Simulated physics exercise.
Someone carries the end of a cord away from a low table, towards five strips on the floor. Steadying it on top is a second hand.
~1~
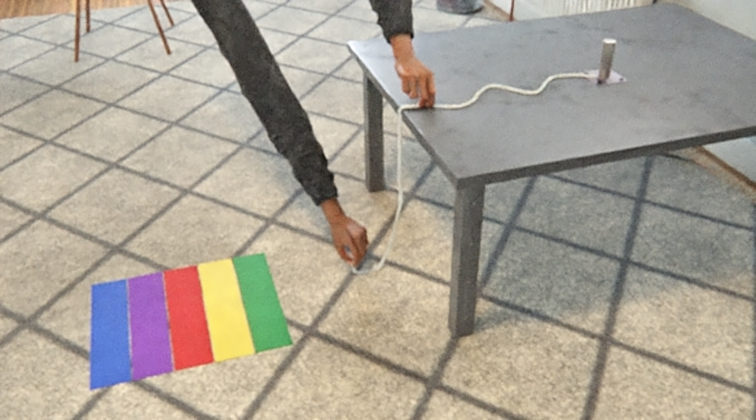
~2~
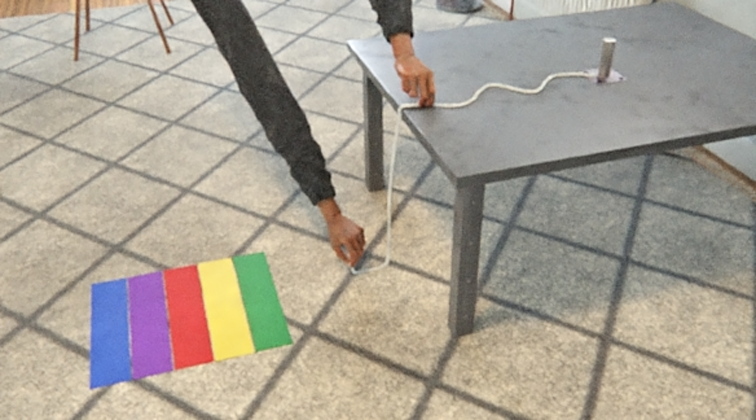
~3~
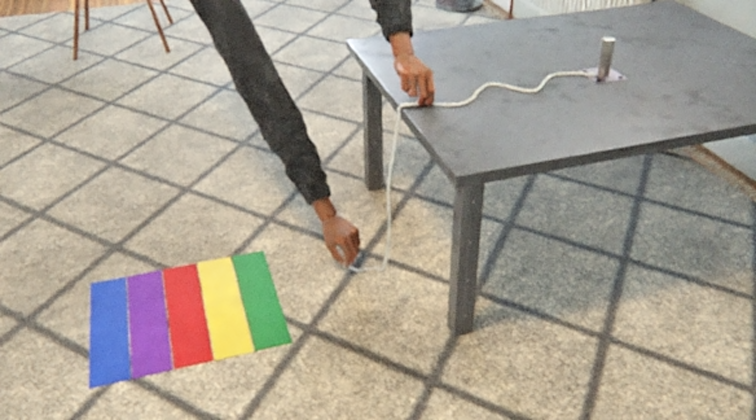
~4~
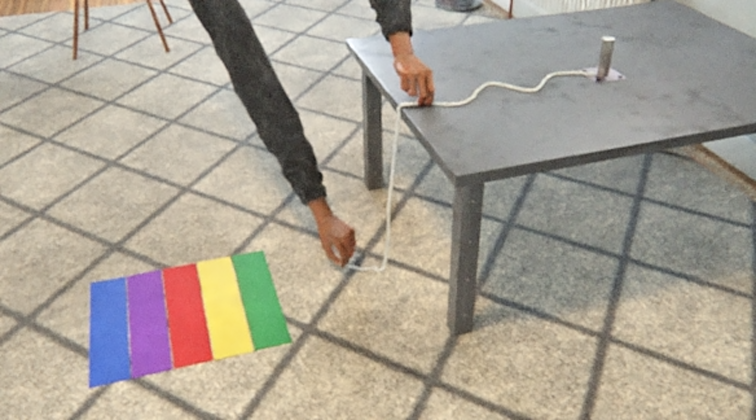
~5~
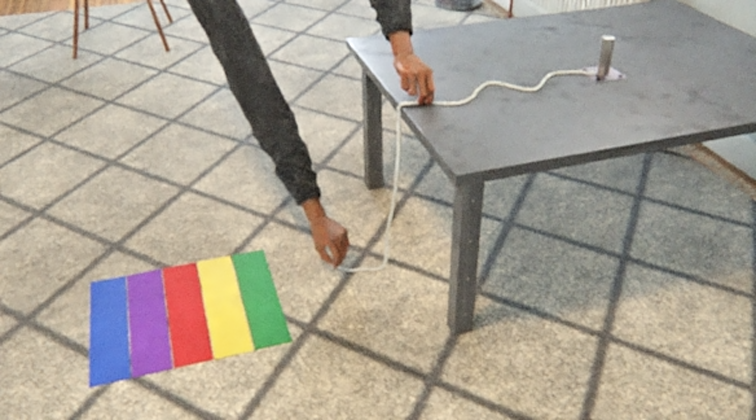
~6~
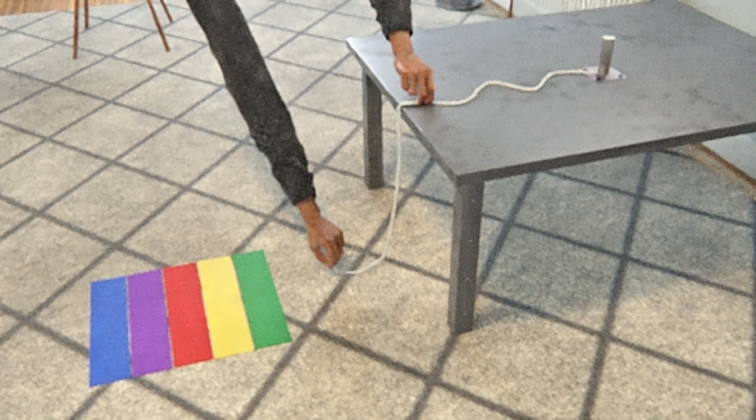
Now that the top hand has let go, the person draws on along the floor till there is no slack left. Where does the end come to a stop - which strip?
On the red strip.
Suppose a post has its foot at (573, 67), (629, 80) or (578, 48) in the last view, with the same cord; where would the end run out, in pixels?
About (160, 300), (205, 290) and (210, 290).
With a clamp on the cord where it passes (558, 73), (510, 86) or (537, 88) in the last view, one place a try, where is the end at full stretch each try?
Estimated spots in sequence: (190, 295), (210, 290), (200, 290).
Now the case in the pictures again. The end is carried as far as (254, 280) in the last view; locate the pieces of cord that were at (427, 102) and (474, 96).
Well, the first one sits at (398, 121), and the second one sits at (437, 98).
Early on, end near (254, 280); over green.
Midway, end near (209, 289); over yellow.
At the end of the slack, end near (182, 295); over red. It halts on the red strip.
